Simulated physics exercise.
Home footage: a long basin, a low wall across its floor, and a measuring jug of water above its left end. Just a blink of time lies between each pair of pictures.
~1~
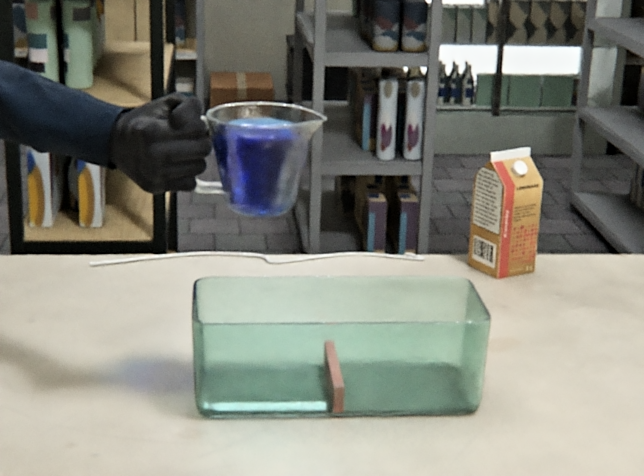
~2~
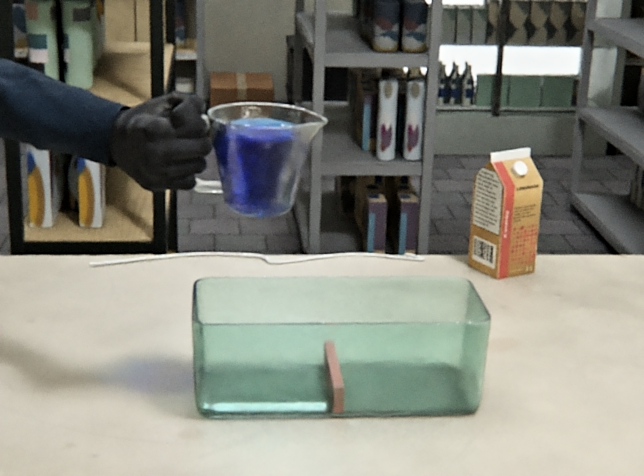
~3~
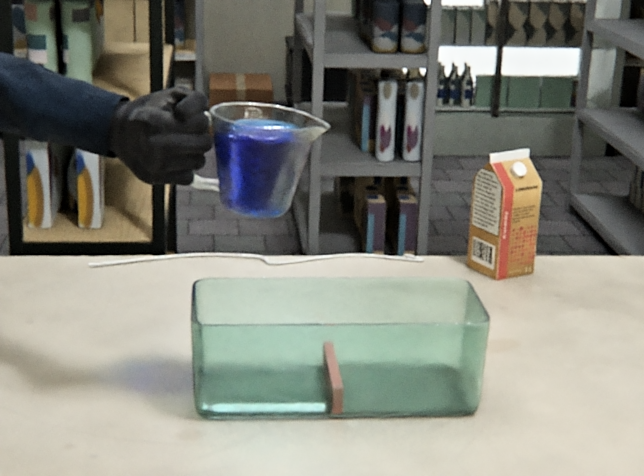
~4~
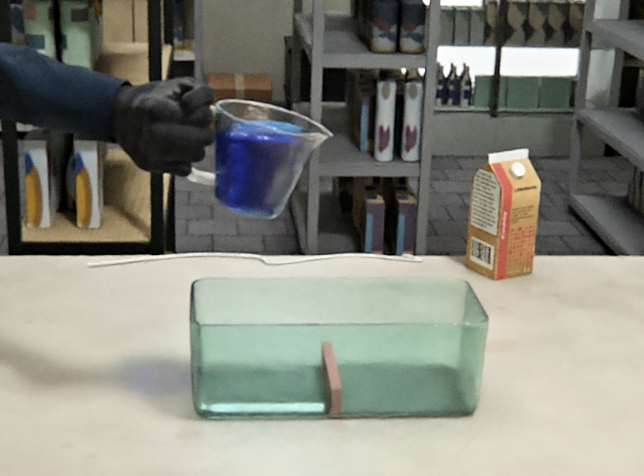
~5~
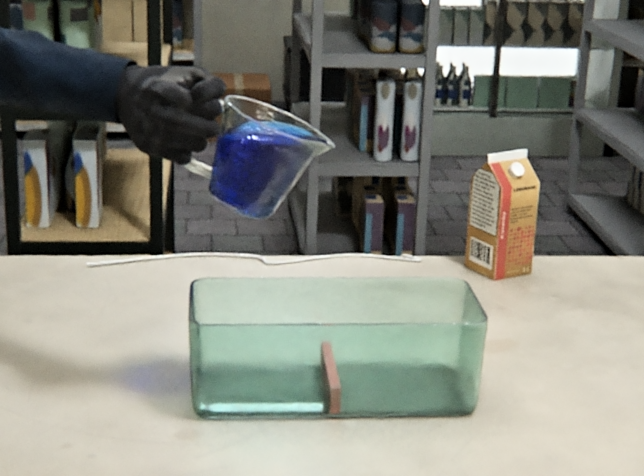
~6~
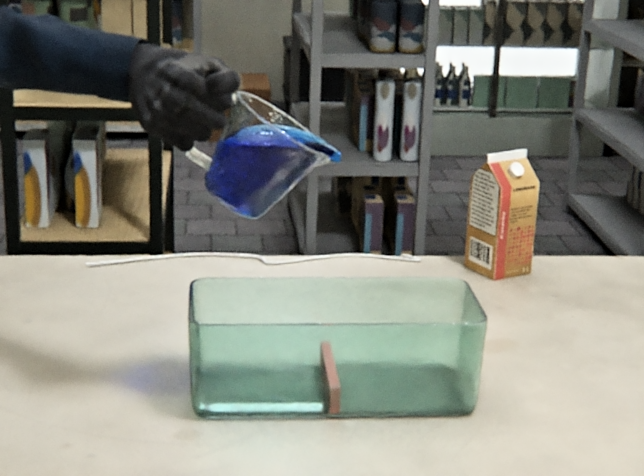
The clip opens with a dark-gloved hand holding a clear jug of blue liquid nearly upright above a greenish glass basin with a low reddish divider. The hand gradually tilts the jug rightward, steepening the angle, until the liquid reaches the right lip and a little passes over its edge.
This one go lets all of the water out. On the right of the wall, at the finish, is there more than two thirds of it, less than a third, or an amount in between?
There is more than two thirds of it there.
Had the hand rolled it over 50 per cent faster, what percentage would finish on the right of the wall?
Around 80 per cent ends up there.
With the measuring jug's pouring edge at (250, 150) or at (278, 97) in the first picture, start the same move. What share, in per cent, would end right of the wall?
Roughly 10 percent on the first try and 40 percent on the second.
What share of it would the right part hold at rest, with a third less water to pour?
85 per cent.
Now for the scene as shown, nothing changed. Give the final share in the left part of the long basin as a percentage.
Roughly 10 in a hundred.
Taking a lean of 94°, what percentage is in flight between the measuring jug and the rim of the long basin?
Airborne share: Approx. 30 %.
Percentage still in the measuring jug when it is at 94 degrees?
40 per cent or so.
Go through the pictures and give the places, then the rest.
In the first picture, it leans 0°; its right rim is at (327, 117); the water meets the walls at (213, 127) and (310, 129); the long basin's rim runs from (194, 301) to (480, 300); the wall's top is at (334, 364).
In the second picture, it leans 1°; its right rim is at (328, 119); the water meets the walls at (213, 128) and (311, 130).
In the third picture, it leans 6°; its right rim is at (330, 125); the water meets the walls at (215, 127) and (312, 132).
In the fourth picture, it leans 12°; its right rim is at (332, 133); the water meets the walls at (218, 128) and (317, 134).
In the fifth picture, it leans 22°; its right rim is at (335, 145); the water meets the walls at (221, 132) and (326, 139).
In the sixth picture, it leans 32°; its right rim is at (336, 159); the water meets the walls at (222, 139) and (330, 149); 2 per cent is over the edge.
A moment on, the measuring jug is tipped on its side and 38 per cent is still to pour, 0 is left of the wall and 30 right of it.
Next, the measuring jug is tipped right over and 2 per cent is still to pour, 8 is left of the wall and 82 right of it.
Then the measuring jug is tipped right over and 0 per cent is still to pour, 12 is left of the wall and 87 right of it.
Later the measuring jug is tipped right over and 0 per cent is still to pour, 12 is left of the wall and 86 right of it.
In the end 12 per cent lies left of the wall, 86 right of it and 2 outside.
